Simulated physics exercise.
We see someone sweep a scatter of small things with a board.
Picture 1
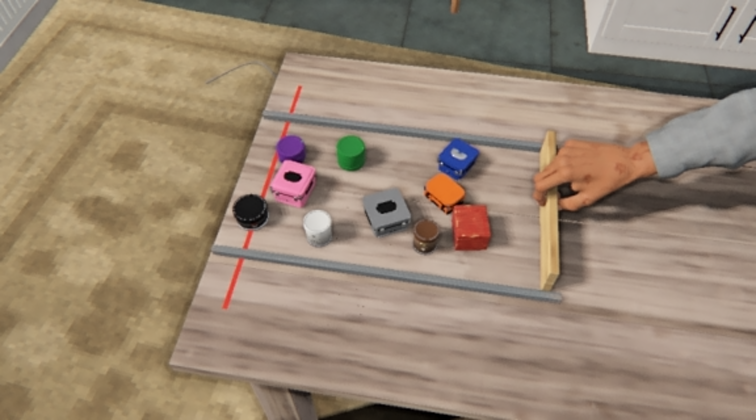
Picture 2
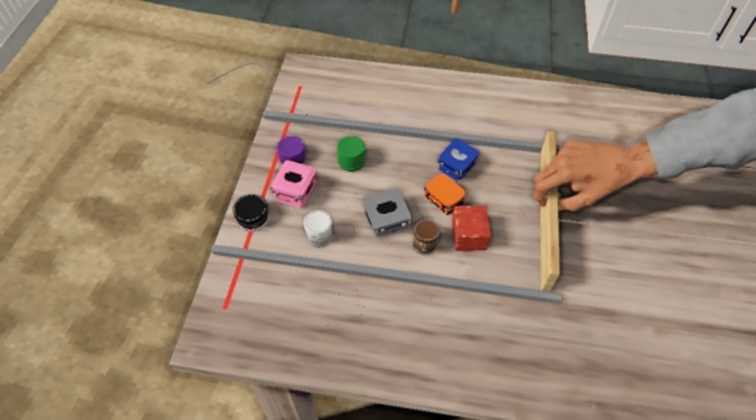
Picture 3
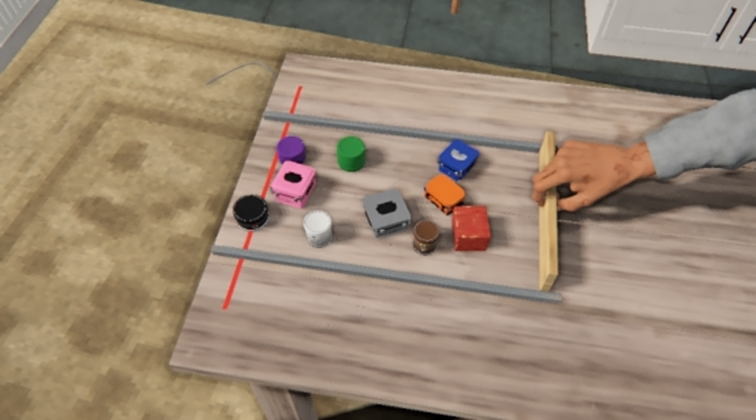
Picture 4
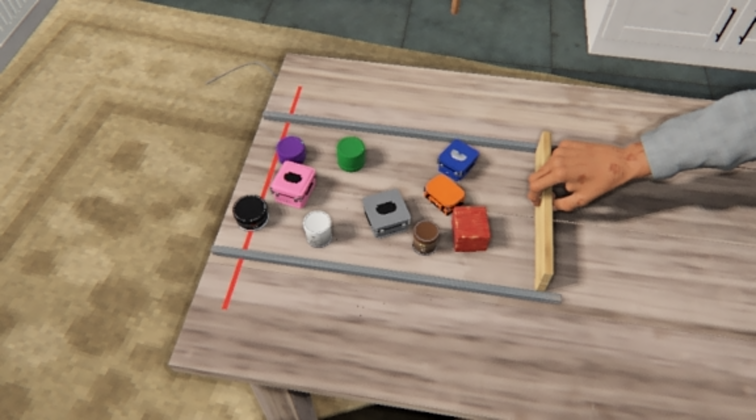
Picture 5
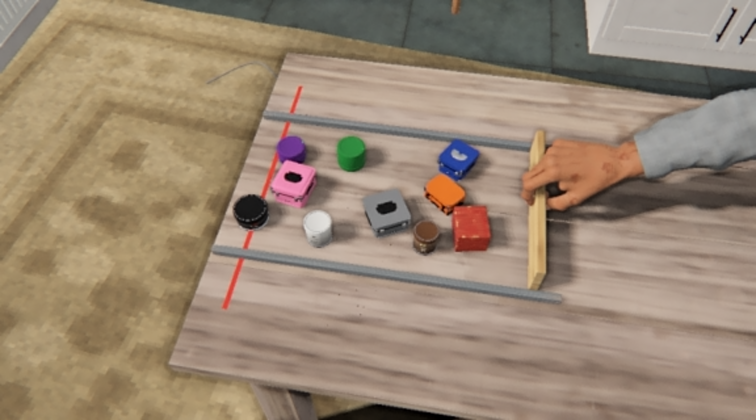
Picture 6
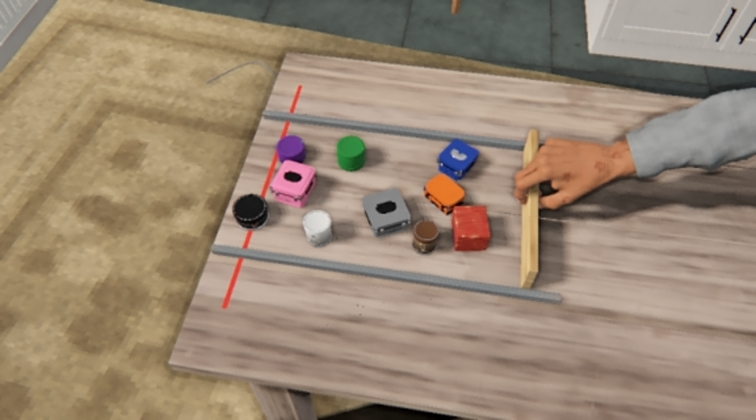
To begin with, a hand holds a wooden board upright at the right of a tabletop scattered with small colourful cases, round containers and a red block, between two grey rails. The hand then slides the board slightly left toward the blue and red items, while the scattered things stay still.
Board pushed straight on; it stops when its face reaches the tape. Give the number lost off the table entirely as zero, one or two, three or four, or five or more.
Five or more spill over.
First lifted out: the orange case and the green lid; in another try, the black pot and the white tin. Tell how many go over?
Count: 5 (first case); 4 (second).
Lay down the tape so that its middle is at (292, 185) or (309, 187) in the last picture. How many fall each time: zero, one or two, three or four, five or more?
Count of falls, case 1: Three or four; case 2: One to two.
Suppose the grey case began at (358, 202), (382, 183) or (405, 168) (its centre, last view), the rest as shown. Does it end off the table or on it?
In sequence: It goes; it goes; it goes.
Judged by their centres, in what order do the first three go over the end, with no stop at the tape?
Order: Pink case, then purple lid, then black pot.
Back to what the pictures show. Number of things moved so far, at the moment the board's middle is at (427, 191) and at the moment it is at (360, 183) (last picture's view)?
Moved so far: 5, later 8.
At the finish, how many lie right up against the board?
That would be 4 of them.
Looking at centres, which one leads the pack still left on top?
That one is the orange case.
Early on, none off yet; black pot at rest near (251, 212); purple lid at rest near (291, 151); pink case at rest near (294, 184).
A while later, none off yet; black pot at rest near (251, 212); purple lid moving near (284, 150); pink case travelled about its own width near (264, 179).
Finally, the number that fall off is five or more; lost, grey case, green lid, white tin, pink case, purple lid and black pot.
